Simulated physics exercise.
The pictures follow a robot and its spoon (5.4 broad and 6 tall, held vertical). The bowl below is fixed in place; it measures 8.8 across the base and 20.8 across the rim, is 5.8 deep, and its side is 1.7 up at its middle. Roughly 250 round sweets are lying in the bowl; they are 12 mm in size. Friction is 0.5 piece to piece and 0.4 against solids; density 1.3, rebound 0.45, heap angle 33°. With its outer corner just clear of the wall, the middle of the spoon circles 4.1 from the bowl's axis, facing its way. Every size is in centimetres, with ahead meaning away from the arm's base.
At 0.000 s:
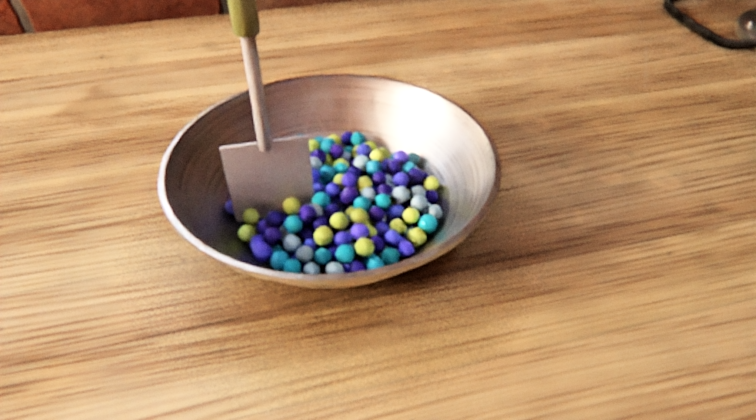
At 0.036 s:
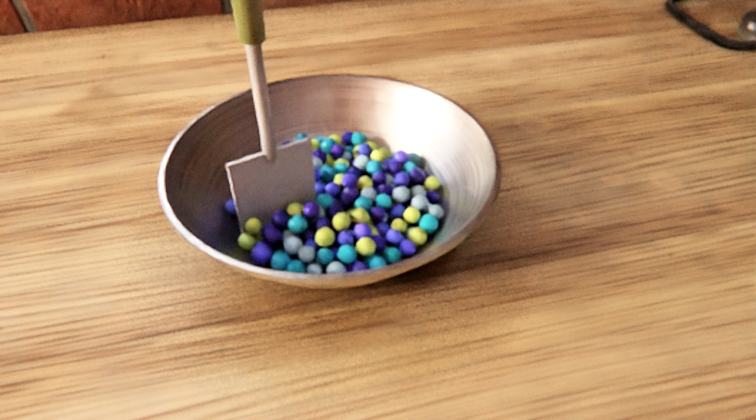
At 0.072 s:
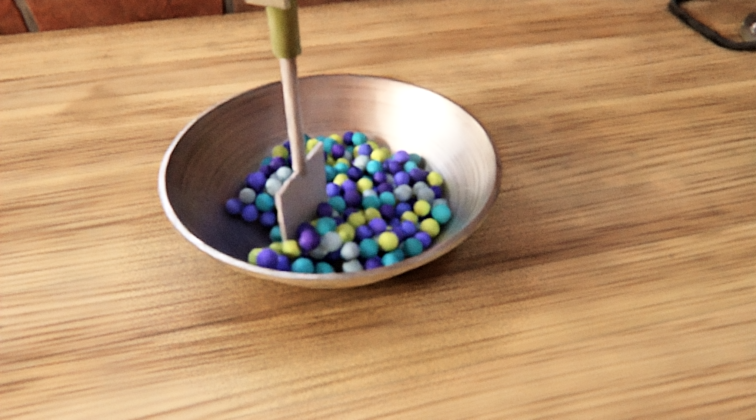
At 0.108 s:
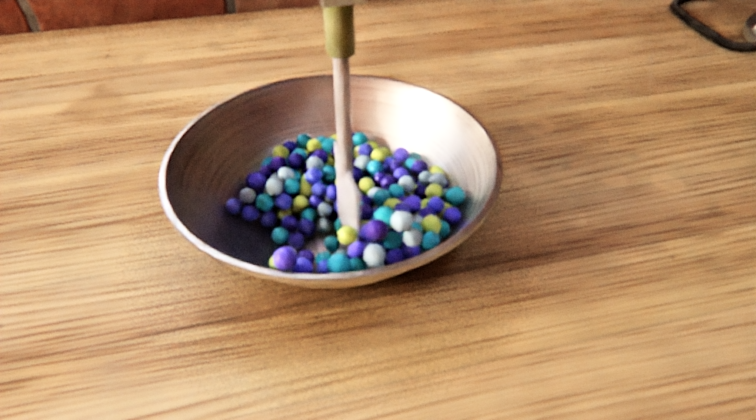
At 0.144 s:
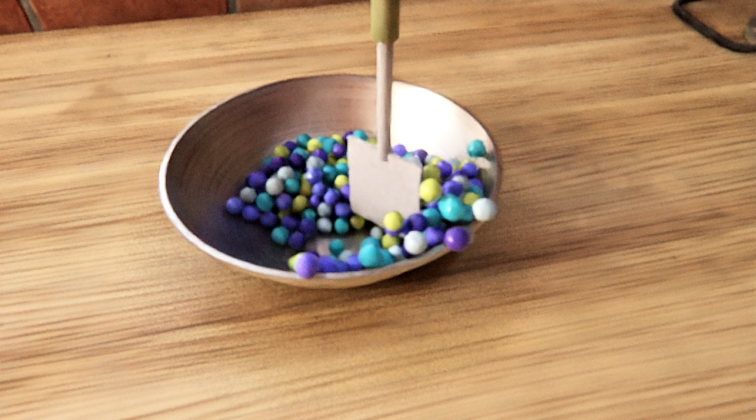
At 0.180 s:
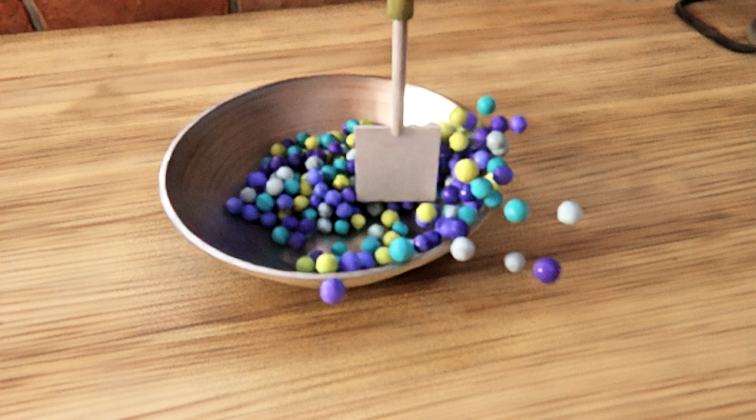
A shallow metal bowl of small round sweets sits on a light wood-grain surface, seen from above at an angle by a still camera, with reddish tiles along the top left edge. The sweets are purple, teal, yellow and pale grey, and a flat pale blade with a green handle stands upright at the left. The blade sweeps through them toward the near side and around to the right, turning as it goes, pushing sweets up the right wall and scattering several over the rim.
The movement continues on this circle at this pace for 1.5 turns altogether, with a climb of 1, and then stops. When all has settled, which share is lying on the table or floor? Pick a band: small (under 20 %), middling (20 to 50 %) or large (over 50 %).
Middling.
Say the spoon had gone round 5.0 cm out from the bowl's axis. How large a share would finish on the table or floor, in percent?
Around 35 in a hundred, in that case.
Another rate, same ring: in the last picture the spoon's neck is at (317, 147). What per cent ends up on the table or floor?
Close to 0 in a hundred.
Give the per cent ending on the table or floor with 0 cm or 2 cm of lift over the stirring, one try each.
Some 45 and some 20 per cent.
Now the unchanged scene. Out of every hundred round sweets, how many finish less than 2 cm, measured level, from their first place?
That comes to some 5 per cent.
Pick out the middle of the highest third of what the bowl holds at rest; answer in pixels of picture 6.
The centre is near pixel (358, 216).
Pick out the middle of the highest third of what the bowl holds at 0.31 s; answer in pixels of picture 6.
About (267, 113).
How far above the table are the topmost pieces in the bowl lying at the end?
Around 4.0 cm above the table.
By 0.31 s, 308° round, highest piece 10 above the table; 197 in the bowl, 20 on the table or floor, 29 in flight or on the tool.
By 0.45 s, 89° round, highest piece 8 above the table; 174 in the bowl, 55 on the table or floor, 17 in flight or on the tool.
By 0.72 s, 180° round, highest piece 4 above the table; 171 in the bowl, 75 on the table or floor.
By 1.42 s, 180° round, highest piece 4 above the table; 171 in the bowl, 75 on the table or floor.
Final count, 171 in the bowl, 75 on the table or floor. That is 30 % on the table or floor.
